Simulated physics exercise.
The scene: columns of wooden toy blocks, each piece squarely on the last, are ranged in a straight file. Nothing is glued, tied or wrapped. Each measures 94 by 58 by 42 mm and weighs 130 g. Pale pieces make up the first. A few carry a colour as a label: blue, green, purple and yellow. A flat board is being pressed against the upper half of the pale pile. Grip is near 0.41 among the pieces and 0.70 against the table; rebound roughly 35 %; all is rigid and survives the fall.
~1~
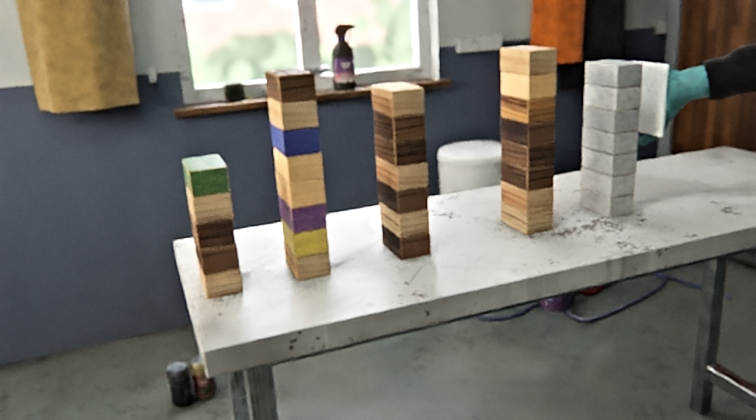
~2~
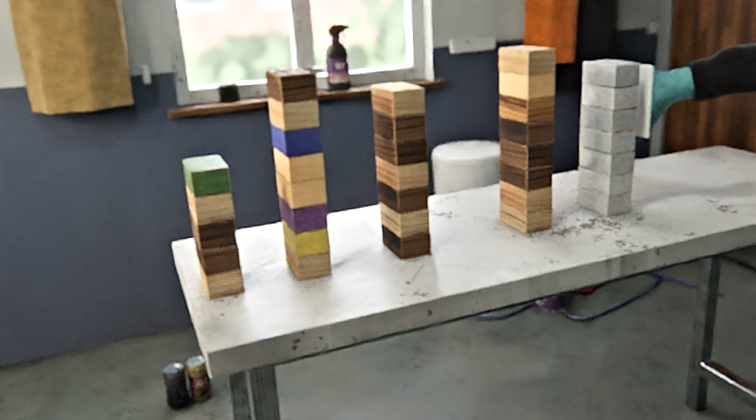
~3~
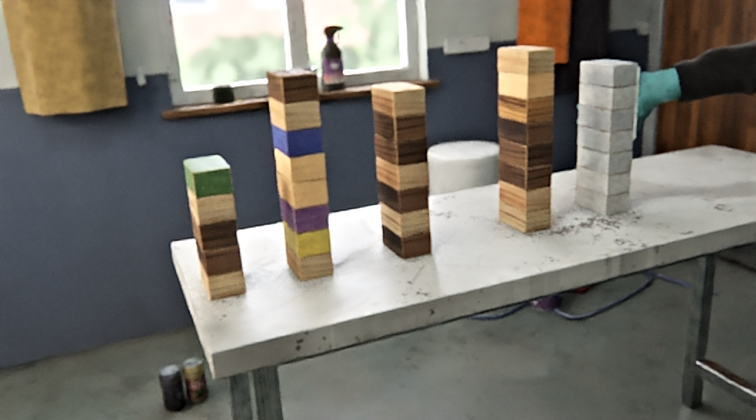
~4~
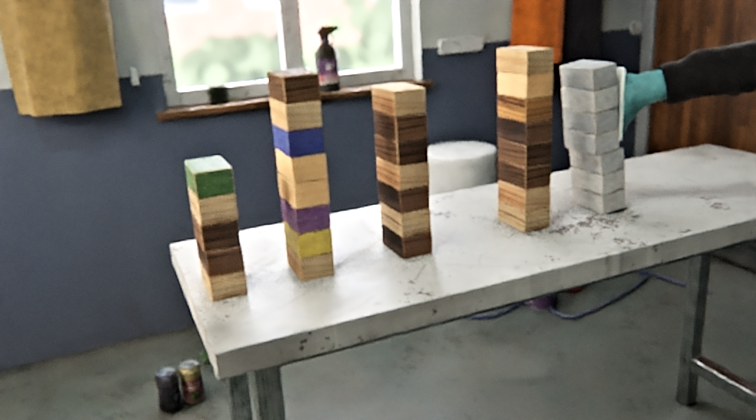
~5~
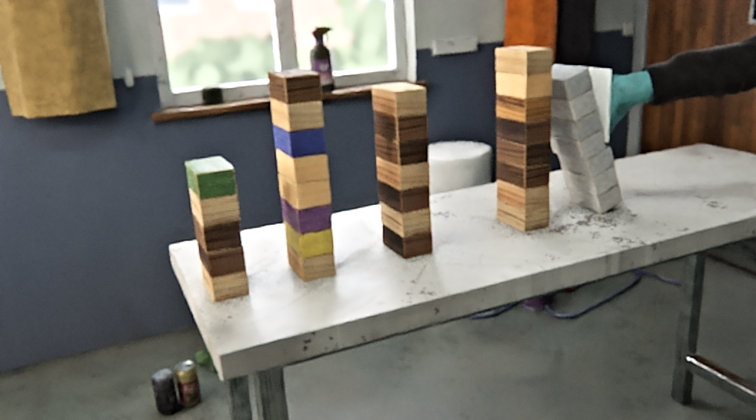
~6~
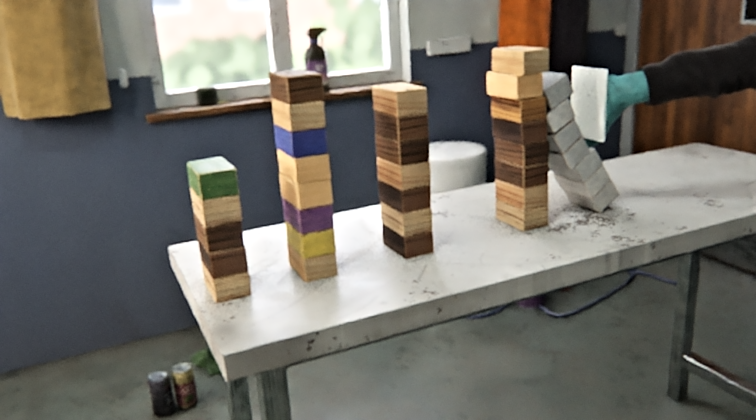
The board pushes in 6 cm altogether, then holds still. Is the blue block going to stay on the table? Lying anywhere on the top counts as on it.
It falls off.
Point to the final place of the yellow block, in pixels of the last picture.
Near (261, 262).
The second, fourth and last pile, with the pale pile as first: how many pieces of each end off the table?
Pieces: Second 0, fourth 5, last 4.
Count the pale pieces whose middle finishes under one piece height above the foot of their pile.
3 of them.
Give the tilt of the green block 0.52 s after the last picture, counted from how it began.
Some 0°.
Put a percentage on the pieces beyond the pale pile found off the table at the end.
About 35 per cent.
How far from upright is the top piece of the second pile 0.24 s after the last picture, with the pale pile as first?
Roughly 20° from upright.
Then, 0.24 s later than the last frame, 7 of the pale pile down; none of the 28 other blocks off the table, 8 disturbed; blue block unmoved.
Then, 0.52 s later than the last frame, 7 of the pale pile down; none of the 28 other blocks off the table, 20 disturbed; blue block moved 39 mm.
Then, 0.92 s later than the last frame, 7 of the pale pile down; none of the 28 other blocks off the table, 28 disturbed; blue block tilted 19°, 8 cm lower; green block tilted 45°, 7 cm lower.
Then, 1.34 s later than the last frame, 7 of the pale pile down; 10 of the 28 other blocks off the table; blue block on its side; green block on its side.
When it is over, 7 of the pale pile down; 10 of the 28 other blocks off the table; blue block upside down; purple block tilted 39°, 43 mm lower; yellow block tilted 39°, 28 mm lower. In pixels of the last frame, middles, purple block near (239, 250).
